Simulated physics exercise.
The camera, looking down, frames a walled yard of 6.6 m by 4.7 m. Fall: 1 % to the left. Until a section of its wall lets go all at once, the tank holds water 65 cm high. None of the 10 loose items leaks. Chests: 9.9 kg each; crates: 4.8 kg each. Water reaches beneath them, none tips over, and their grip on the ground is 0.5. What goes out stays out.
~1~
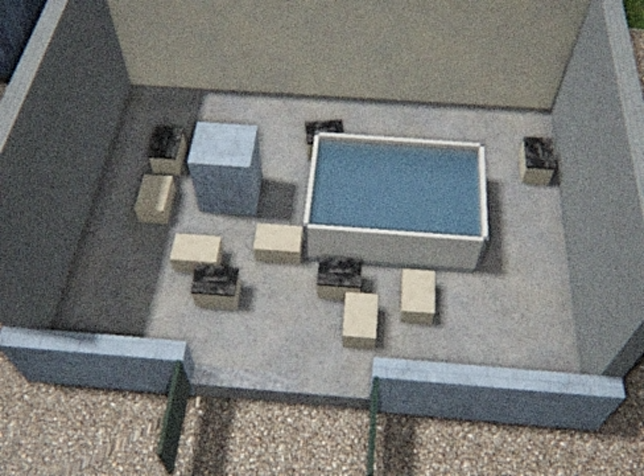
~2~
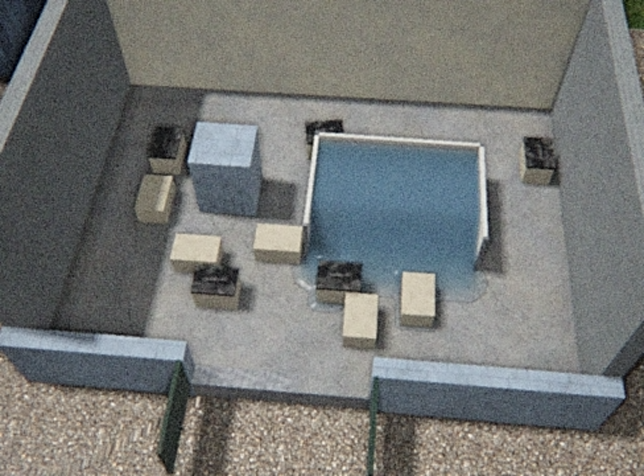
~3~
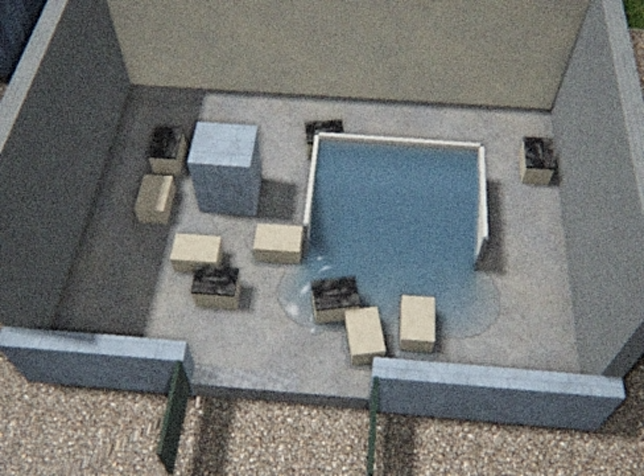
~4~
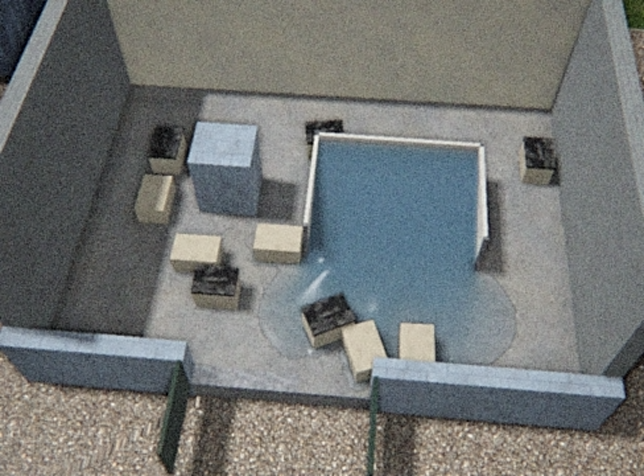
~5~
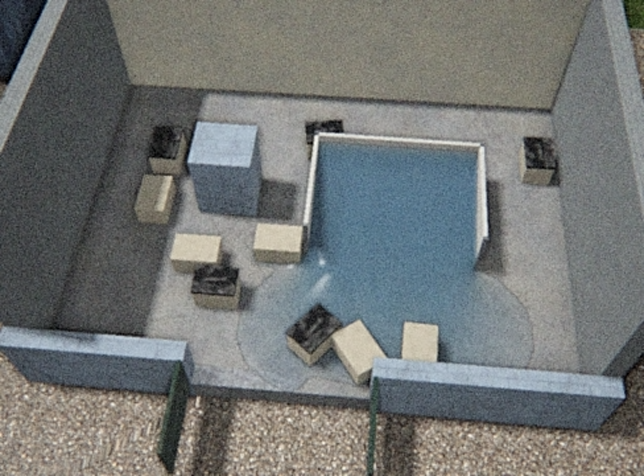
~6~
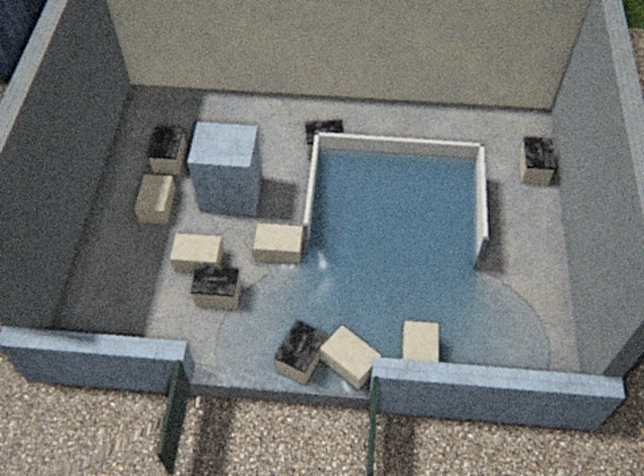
In a walled yard seen from above, a white-rimmed tank of blue water stands among scattered pale and dark-topped boxes. Its front side disappears and water spreads across the floor toward the gap in the low front wall, pushing three nearby boxes forward, the dark-topped one turning as it drifts left.
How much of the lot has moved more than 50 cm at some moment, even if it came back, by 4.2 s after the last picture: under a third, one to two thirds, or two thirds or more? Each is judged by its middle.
One to two thirds.
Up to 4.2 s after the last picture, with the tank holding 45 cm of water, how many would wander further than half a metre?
Under that setup the answer is 4.
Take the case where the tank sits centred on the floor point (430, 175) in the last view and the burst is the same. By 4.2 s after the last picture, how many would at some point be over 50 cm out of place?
7.
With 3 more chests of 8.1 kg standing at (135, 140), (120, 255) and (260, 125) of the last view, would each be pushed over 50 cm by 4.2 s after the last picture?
In that order: Under, short of it, less.
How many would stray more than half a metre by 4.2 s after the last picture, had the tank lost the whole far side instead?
The answer would then be 4.
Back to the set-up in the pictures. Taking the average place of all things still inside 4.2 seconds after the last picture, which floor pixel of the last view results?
Somewhere near (298, 212).
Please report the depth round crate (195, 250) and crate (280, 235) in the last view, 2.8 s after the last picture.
First roughly 0 cm, second roughly 1 cm.
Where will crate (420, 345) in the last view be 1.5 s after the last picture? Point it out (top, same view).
My estimate: Around (487, 344).
Then, 0.4 s after the last picture 3 of 10 are over 50 cm from their spots; 1 afloat.
Then, 1.5 s after the last picture 3 of 10 are over 50 cm from their spots; 1 afloat.
Then, 2.8 s after the last picture 4 of 10 are over 50 cm from their spots; 1 afloat.
Then, 4.2 s after the last picture 4 of 10 are over 50 cm from their spots, and 4 have been at some point; 2 afloat.
